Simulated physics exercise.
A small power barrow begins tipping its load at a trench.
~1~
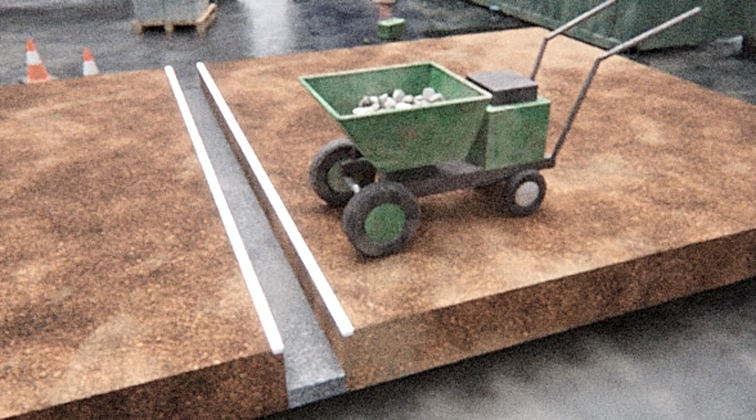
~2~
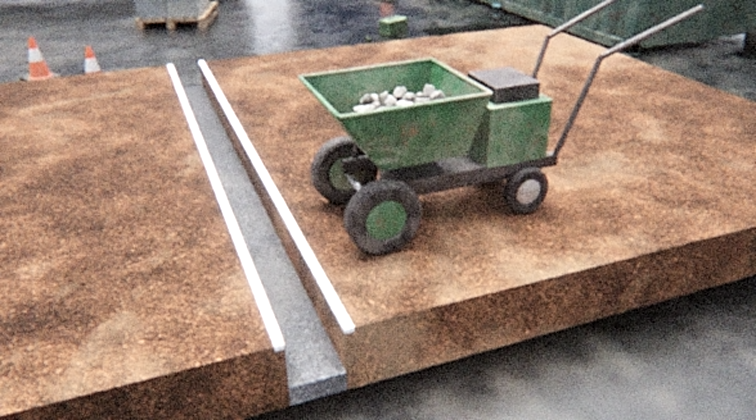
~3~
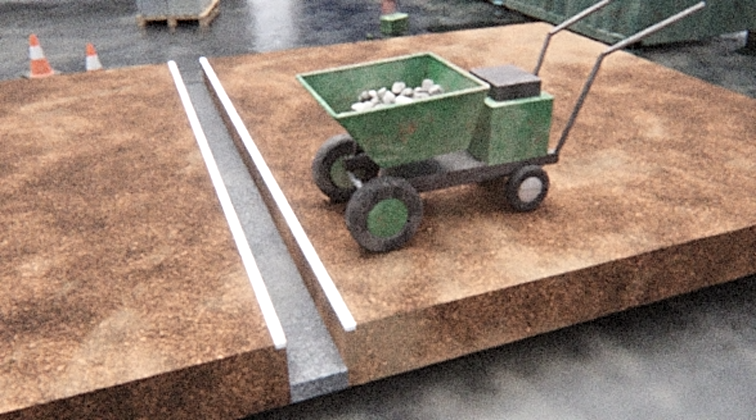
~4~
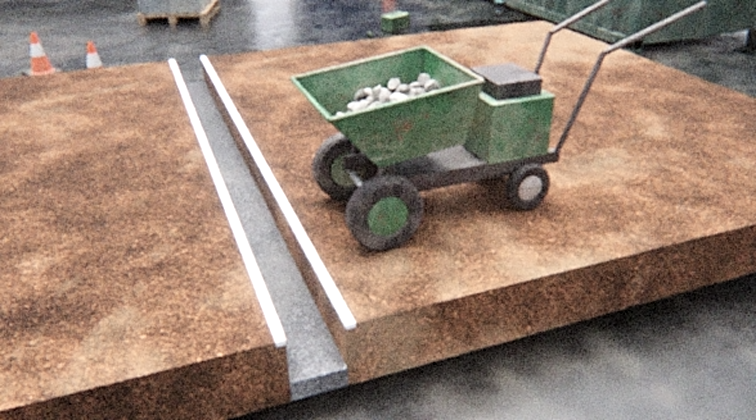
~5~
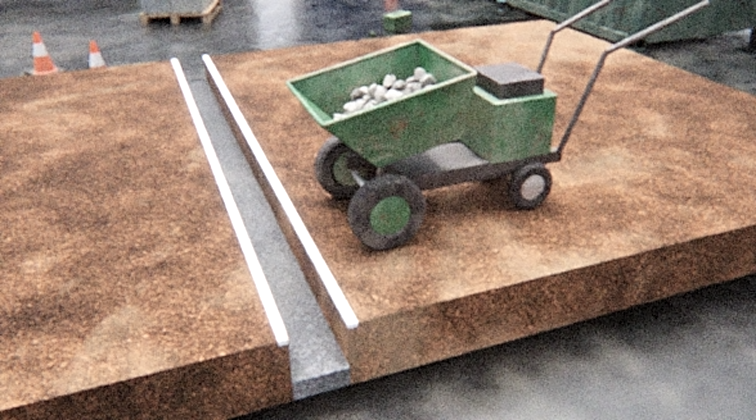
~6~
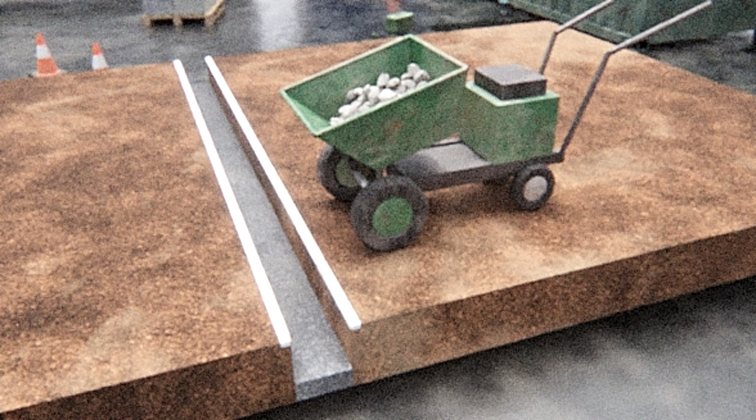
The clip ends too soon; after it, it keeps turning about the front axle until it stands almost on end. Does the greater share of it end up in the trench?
No.
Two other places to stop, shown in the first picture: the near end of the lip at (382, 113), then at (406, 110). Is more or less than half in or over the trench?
To start, the greater share; after that, the greater share.
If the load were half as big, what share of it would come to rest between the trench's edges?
Near 40 per cent, give or take.
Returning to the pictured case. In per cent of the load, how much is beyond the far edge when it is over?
It works out to close to 50 per cent.
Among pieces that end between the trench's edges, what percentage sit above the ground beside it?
Roughly 25 %.
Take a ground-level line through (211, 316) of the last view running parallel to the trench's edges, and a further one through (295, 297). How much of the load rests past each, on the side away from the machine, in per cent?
I'd put it near 10 in a hundred, then near 60 in a hundred.
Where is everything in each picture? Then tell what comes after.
In the first picture, lip of the skip near (339, 120), level; top of the load near (390, 110), broken stones; first edge of the trench near (328, 293); far edge near (263, 308), the trench under half as wide as the skip, and about as deep as wide.
In the second picture, lip of the skip near (339, 118), level; top of the load near (391, 107).
In the third picture, lip of the skip near (336, 118), tipped barely; top of the load near (401, 102).
In the fourth picture, lip of the skip near (330, 120), tipped a little; top of the load near (408, 102).
In the fifth picture, lip of the skip near (323, 126), tipped a little; top of the load near (404, 98).
In the sixth picture, lip of the skip near (316, 135), tipped clearly; top of the load near (404, 91); first edge of the trench near (335, 287); far edge near (271, 302).
Shortly afterwards, skip tipped steeply; the whole lot in the skip.
Next, skip tipped steeply; all but a few in the skip; only a few in or heaped over the trench; a little beyond it.
Some moments later, skip tipped right over; near a third in the skip; a little in or heaped over the trench; near half beyond it.
In the end, skip tipped right over; near a third in the skip; a little in or heaped over the trench; near half beyond it.
